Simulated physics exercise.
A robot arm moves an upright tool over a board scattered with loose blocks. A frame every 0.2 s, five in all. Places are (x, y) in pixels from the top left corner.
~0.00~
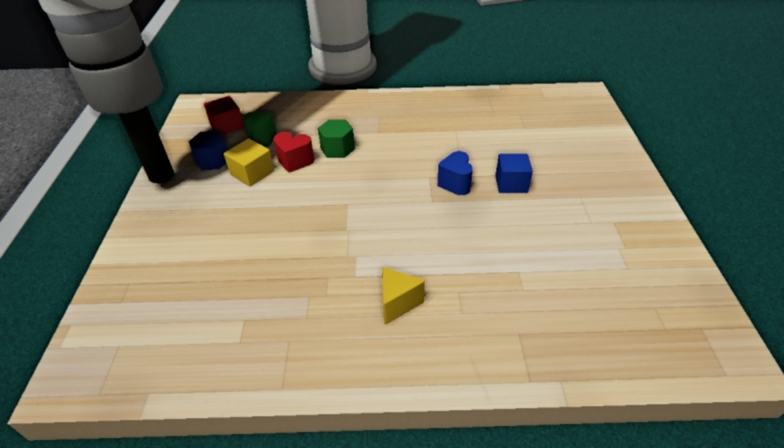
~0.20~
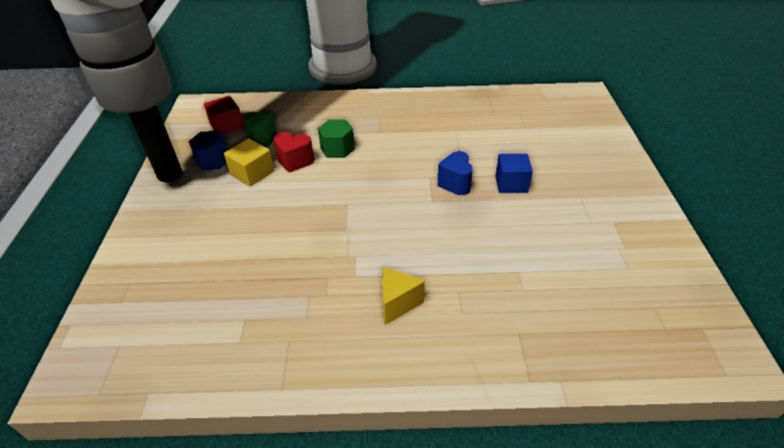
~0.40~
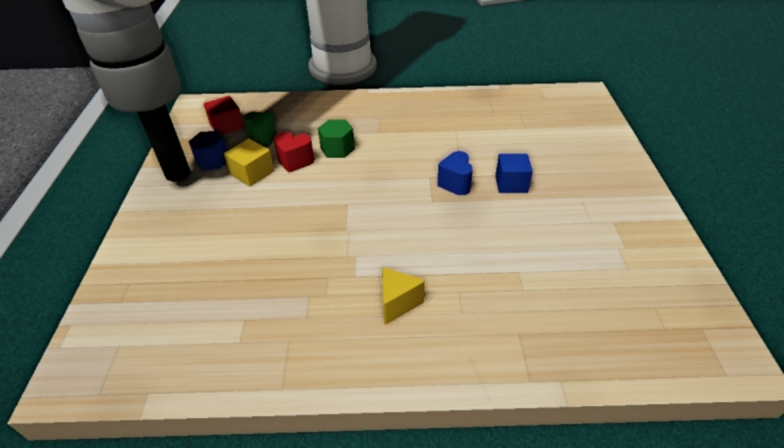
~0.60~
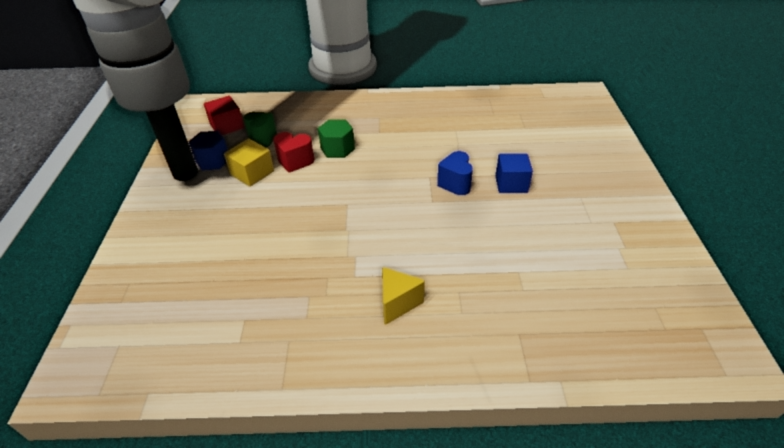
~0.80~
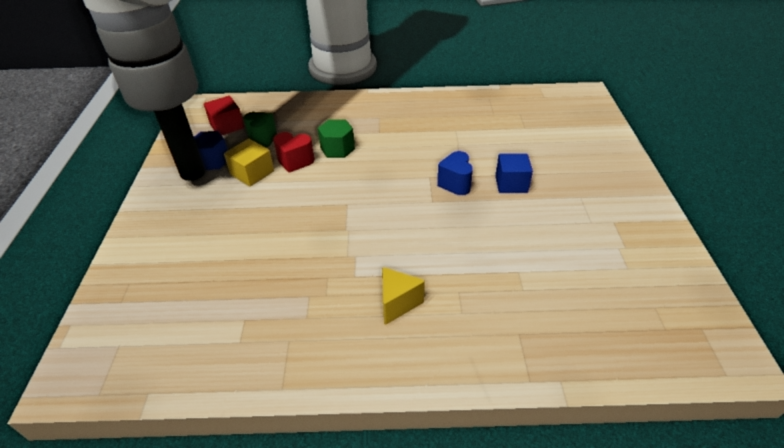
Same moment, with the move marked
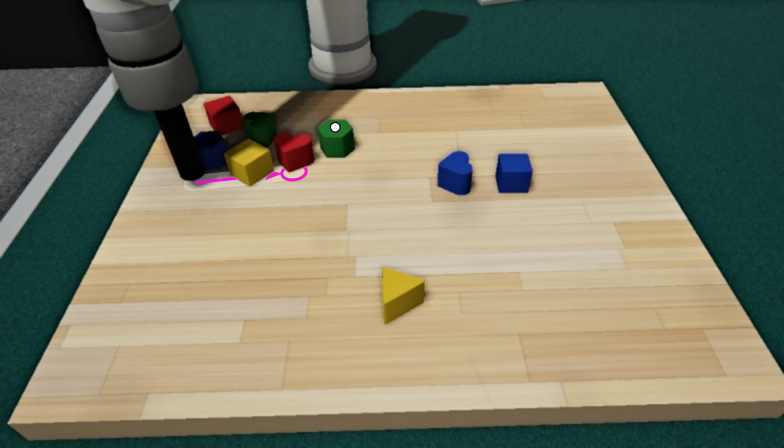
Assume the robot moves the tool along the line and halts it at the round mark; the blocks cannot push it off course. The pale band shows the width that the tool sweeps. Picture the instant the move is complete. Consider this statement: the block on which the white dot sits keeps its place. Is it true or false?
False.
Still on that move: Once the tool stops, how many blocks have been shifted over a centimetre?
My best guess is that three blocks or more move over 1 cm.
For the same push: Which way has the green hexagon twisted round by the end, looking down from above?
If we look at it from overhead, the green hexagon pivots counter-clockwise.
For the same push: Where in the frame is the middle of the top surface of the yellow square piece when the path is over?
Near (316, 140).
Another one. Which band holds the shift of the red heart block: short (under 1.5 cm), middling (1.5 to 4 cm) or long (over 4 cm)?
It goes beyond 4 cm.
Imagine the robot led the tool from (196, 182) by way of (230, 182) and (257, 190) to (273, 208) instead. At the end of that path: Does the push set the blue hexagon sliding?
Short answer: No.
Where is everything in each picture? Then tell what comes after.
Tool tip at (162, 176); block tops, blue hexagon at (206, 139); yellow square piece at (247, 151); red heart block at (291, 140); green hexagon at (335, 127), in the first frame.
Tool at (170, 175); blocks unchanged, in the second frame.
Tool at (178, 174); blocks unchanged, in the third frame.
Tool at (186, 174); blocks unchanged, in the fourth frame.
Tool at (193, 173); blue hexagon at (206, 139); yellow square piece at (247, 151); red heart block at (291, 140); green hexagon at (335, 127), in the fifth frame.
Path on the board, straight from (196, 182) to (294, 172); the dot is on the green hexagon.
What follows on the original path. One third of the way, tool at (227, 170); yellow square piece at (253, 149), turned 10° clockwise.
Two thirds of the way, tool at (260, 166); yellow square piece at (285, 144); red heart block at (314, 135); green hexagon at (345, 124).
At the end, tool at (292, 163); blue hexagon in place; yellow square piece at (316, 140); red heart block at (343, 130); green hexagon at (366, 115), turned 35° anticlockwise.
